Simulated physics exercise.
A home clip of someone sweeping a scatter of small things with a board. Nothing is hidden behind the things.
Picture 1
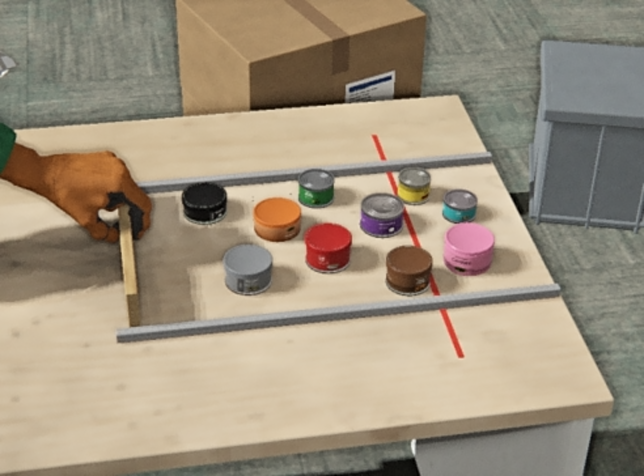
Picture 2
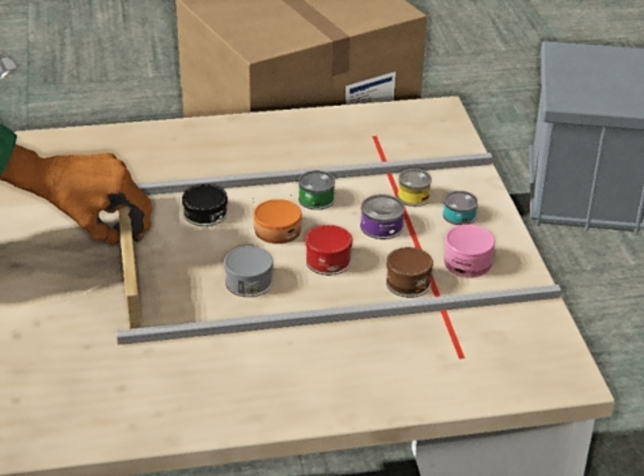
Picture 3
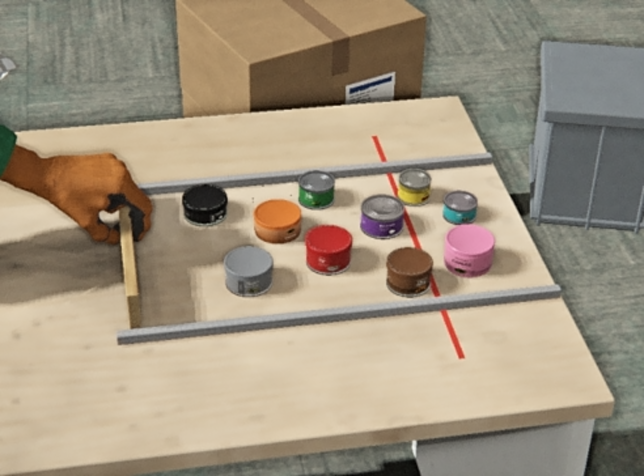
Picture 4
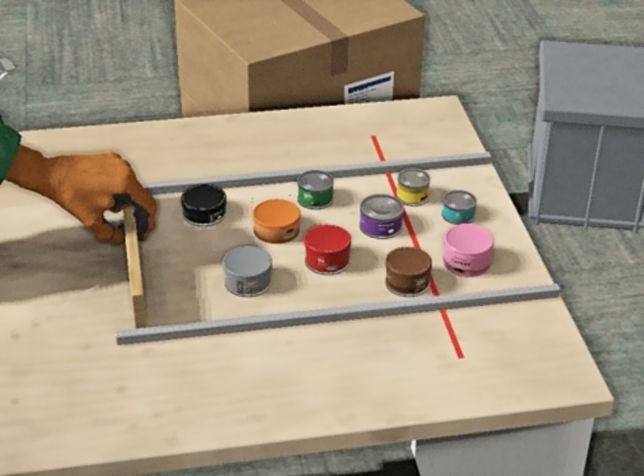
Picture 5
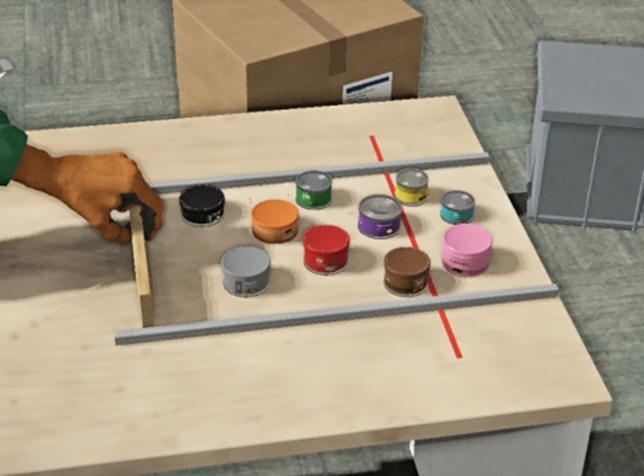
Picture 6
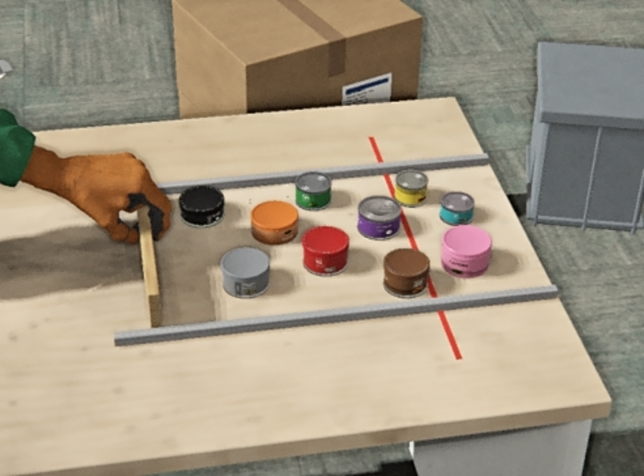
A hand in a green sleeve grips an upright wooden board at the left of a pale tabletop, seen from above at an angle, with a cardboard box behind and a grey bin at right. Between two grey rails sit black, orange, grey, green, red, purple, brown, yellow, turquoise and pink tins, a red tape line crossing at right. The board stays nearly still, then slides slightly right, touching none, as the view barely shifts.
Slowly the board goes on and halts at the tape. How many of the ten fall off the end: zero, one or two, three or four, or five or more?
As it turns out, the number that fall off is zero.
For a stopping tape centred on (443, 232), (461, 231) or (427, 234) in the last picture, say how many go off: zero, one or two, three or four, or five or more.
In that order: 1 or 2; three or four; either one or two.
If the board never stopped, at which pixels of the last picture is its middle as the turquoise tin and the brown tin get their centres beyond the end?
Its middle is around (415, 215) and around (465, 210).
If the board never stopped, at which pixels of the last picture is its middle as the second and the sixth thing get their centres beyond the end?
Near (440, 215) and (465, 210).
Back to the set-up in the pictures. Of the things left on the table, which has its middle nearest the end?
It is the turquoise tin.
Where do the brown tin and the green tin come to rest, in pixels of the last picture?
The brown tin at (492, 274), the green tin at (447, 170).
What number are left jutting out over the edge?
1 of them.
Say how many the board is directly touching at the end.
It touches 4.
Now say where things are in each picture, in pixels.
The first picture shows turquoise tin (460, 207); pink tub (469, 250); yellow pot (414, 186); board (126, 241); tape (413, 233).
The second picture shows pink tub (469, 251); grey pot (249, 272).
The third picture shows yellow pot (414, 188); purple tin (382, 217).
The fourth picture shows turquoise tin (459, 207); black tin (204, 205).
The fifth picture shows pink tub (466, 251); board (139, 242).
The sixth picture shows turquoise tin (457, 209); pink tub (466, 252); yellow pot (411, 189); board (146, 242); tape (410, 235).
A little later, none off yet; turquoise tin at rest near (457, 209); pink tub at rest near (466, 252); yellow pot at rest near (411, 189).
Next, none off yet; turquoise tin moving near (462, 208); pink tub at rest near (466, 252); yellow pot shifted about its own width near (437, 189).
When it is over, the number that fall off is zero.
